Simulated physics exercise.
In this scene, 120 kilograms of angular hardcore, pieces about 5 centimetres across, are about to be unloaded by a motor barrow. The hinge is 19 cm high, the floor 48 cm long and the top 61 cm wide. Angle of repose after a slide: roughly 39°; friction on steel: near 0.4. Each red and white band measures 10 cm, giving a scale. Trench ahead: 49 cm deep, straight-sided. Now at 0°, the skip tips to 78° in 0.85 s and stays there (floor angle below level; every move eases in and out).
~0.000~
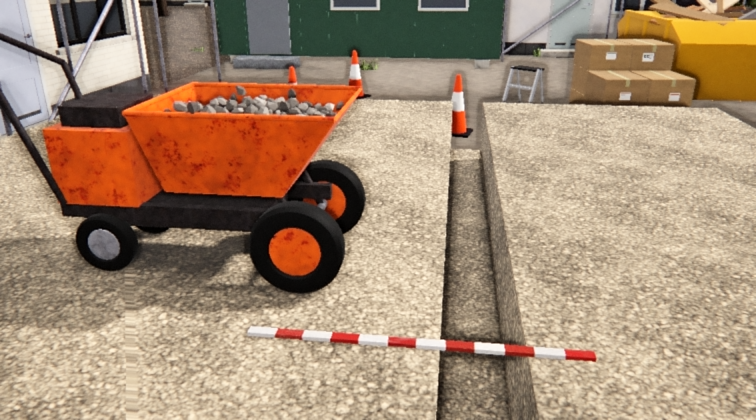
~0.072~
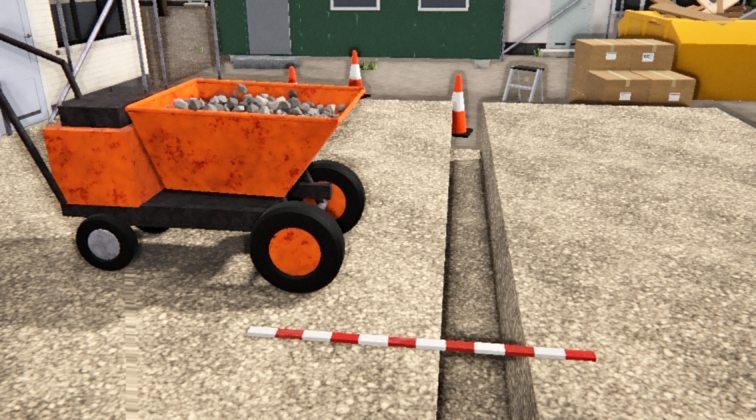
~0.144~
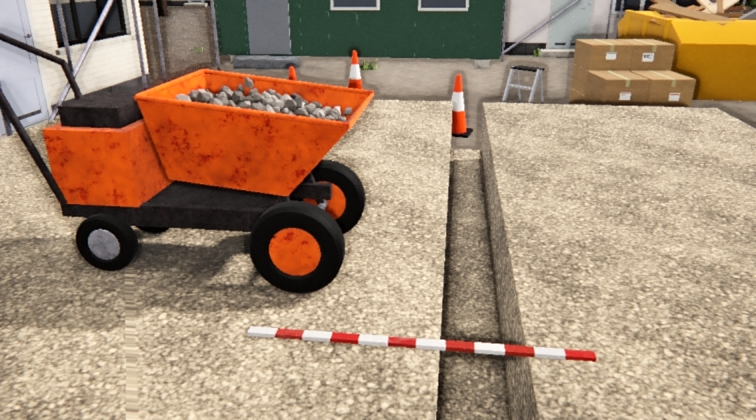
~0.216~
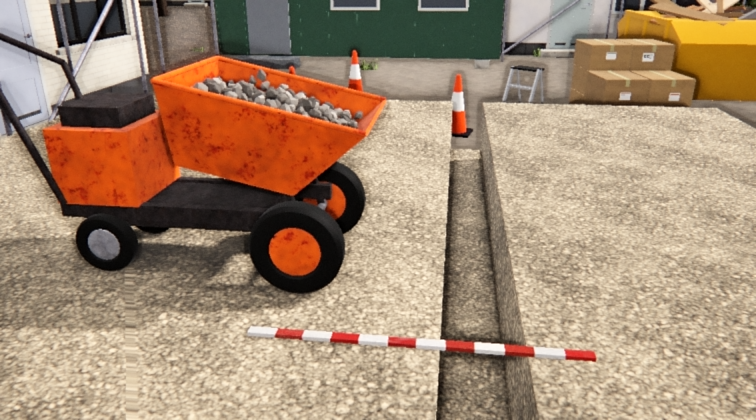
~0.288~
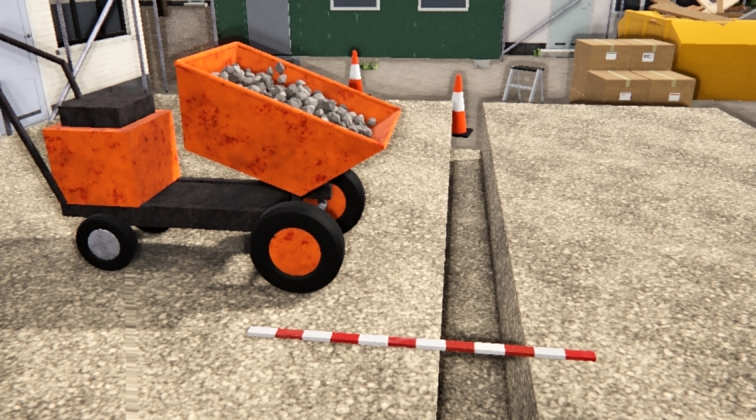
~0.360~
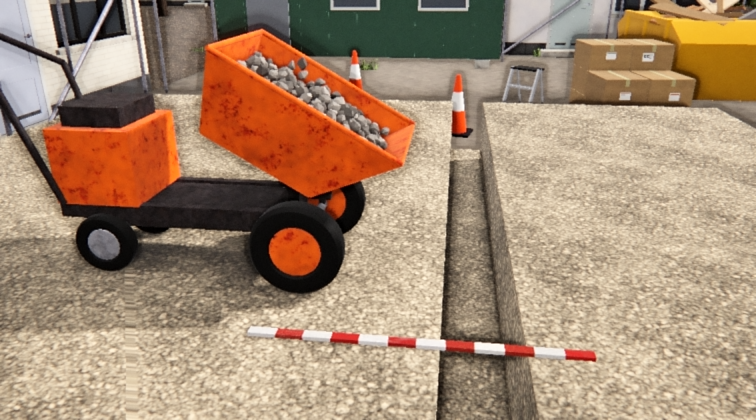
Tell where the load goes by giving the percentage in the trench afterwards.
About 95 per cent of the load is in the trench.
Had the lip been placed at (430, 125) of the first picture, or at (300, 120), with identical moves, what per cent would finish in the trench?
From the first spot near 5, from the second near 75 per cent.
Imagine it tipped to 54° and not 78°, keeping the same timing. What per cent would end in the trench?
In that case around 15 percent.
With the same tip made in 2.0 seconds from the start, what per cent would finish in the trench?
Near 100 per cent.
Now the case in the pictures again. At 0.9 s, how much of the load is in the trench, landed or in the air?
Some 35 per cent.
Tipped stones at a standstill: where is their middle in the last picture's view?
Their middle ends up near (477, 341).
After 0.6 s the floor is at 66°; 100 % in the skip; the foremost stones are at (439, 195).
After 0.9 s the floor is at 78°; 65 % in the skip, 34 % in the trench, 2 % past the trench; the foremost stones are at (536, 282).
After 1.3 s the floor is at 78°; 25 % in the skip, 70 % in the trench, 6 % past the trench; the foremost stones are at (614, 273).
After 3.2 s the floor is at 78°; 0 % in the skip, 95 % in the trench, 5 % past the trench; the foremost stones are at (629, 272).
